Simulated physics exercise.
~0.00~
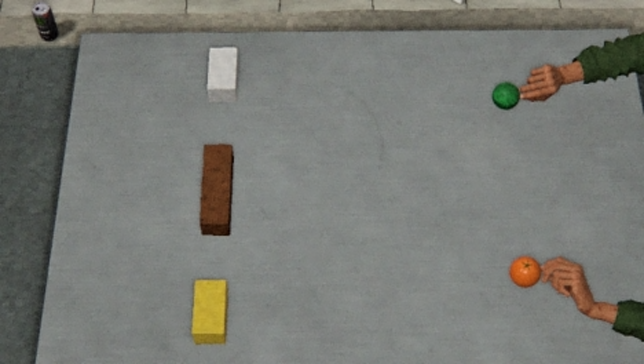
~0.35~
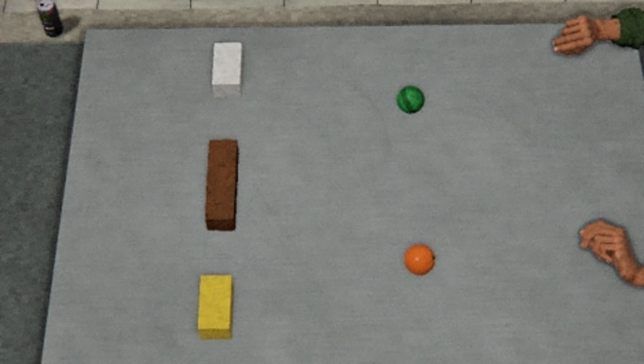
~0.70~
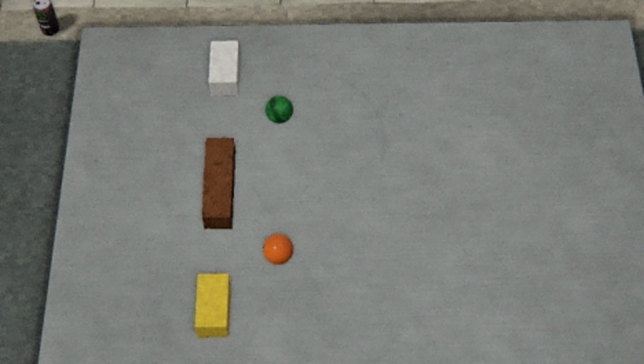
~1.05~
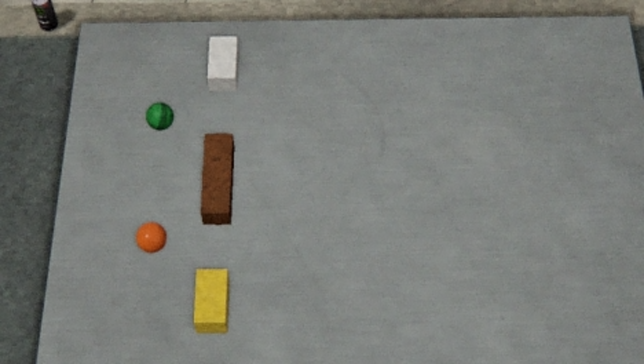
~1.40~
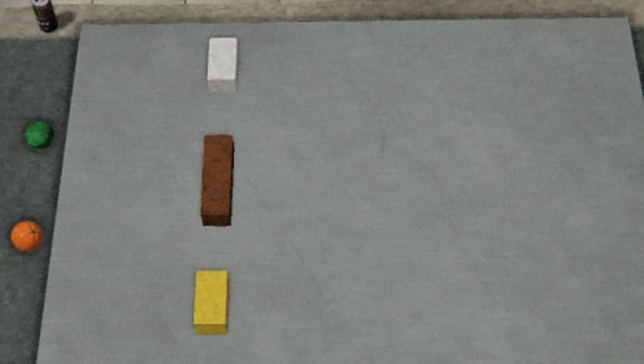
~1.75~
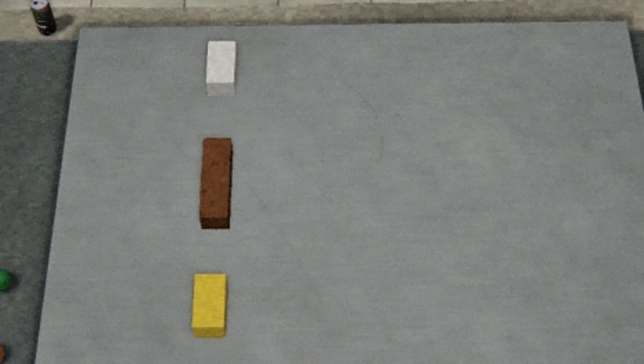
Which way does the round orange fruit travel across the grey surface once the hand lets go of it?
It rolls to the left, going through the opening between the brown brick and the yellow block.
